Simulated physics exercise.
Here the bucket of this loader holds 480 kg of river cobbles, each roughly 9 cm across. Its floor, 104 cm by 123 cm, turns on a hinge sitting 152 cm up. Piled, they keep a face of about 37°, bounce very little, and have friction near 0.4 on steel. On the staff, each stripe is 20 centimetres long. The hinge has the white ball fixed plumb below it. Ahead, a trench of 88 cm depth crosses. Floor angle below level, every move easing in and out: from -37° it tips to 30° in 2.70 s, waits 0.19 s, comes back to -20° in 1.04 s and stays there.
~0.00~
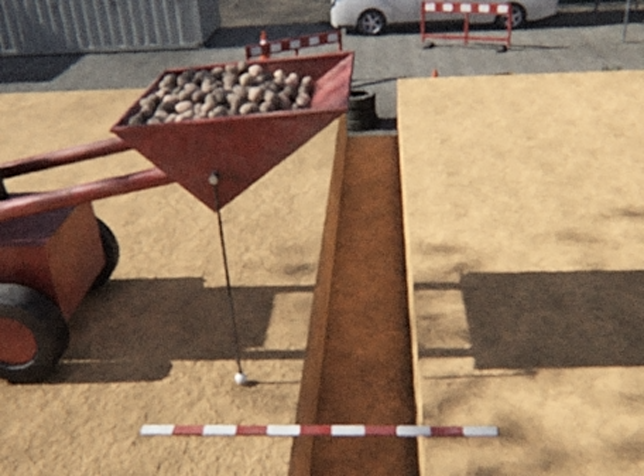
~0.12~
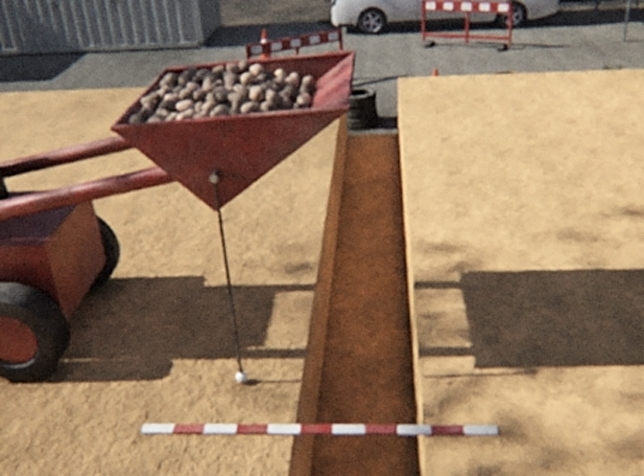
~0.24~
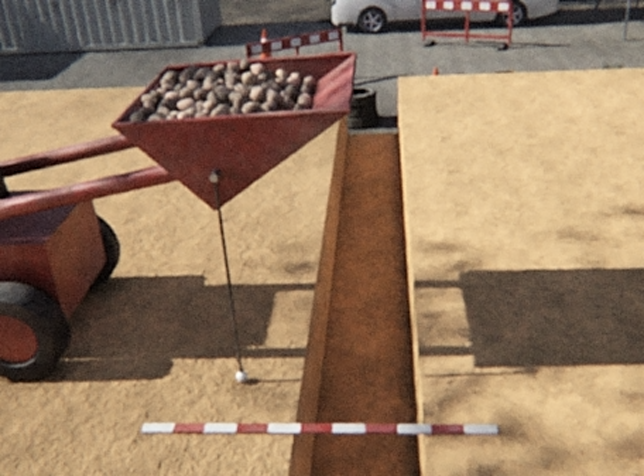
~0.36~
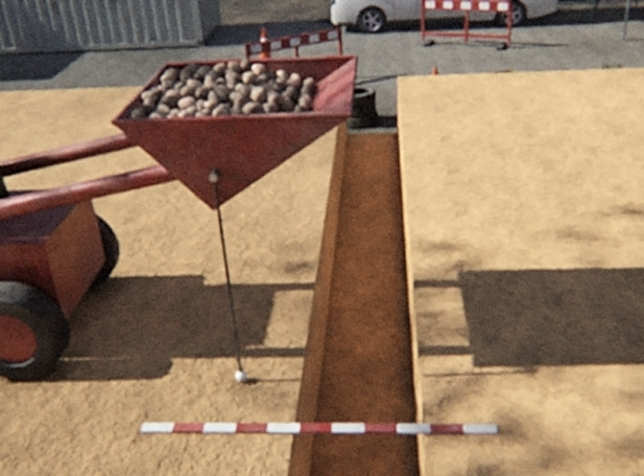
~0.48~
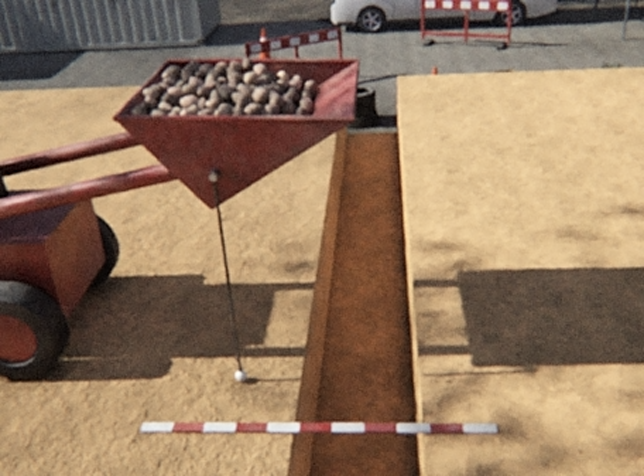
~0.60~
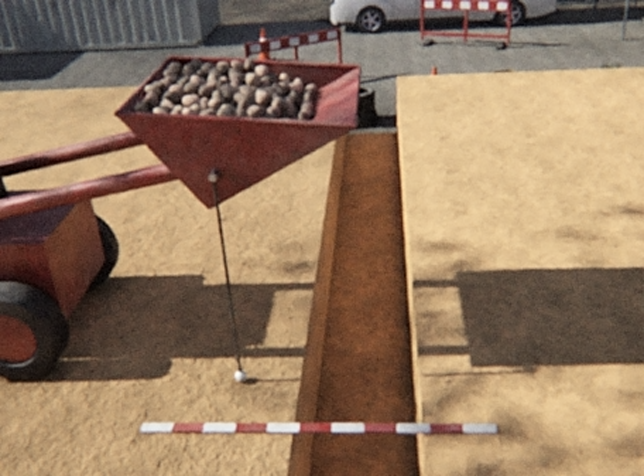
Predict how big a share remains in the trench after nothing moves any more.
Some 45 per cent remains there.
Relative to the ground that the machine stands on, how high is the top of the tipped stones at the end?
Result: Near 18 cm above the ground.
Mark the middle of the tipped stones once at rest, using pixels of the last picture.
I'd point somewhere around (427, 319).
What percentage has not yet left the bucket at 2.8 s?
About 35 per cent.
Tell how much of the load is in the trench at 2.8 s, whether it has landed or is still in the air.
By that point it's something like 50 in a hundred.
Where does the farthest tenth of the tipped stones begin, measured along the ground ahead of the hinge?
It's roughly 210 cm in front of the hinge.
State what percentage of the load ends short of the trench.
Around 0 percent of the load.
After 2.0 s the floor is at 20°; 98 % in the bucket, 2 % in the trench; the foremost stones are at (354, 189).
After 2.8 s the floor is at 30°; 34 % in the bucket, 49 % in the trench, 16 % past the trench; the foremost stones are at (473, 306).
After 4.4 s the floor is at -20°; 0 % in the bucket, 47 % in the trench, 53 % past the trench; the foremost stones are at (630, 304).
After 7.1 s the floor is at -20°; 0 % in the bucket, 47 % in the trench, 53 % past the trench; the foremost stones are at (635, 289).
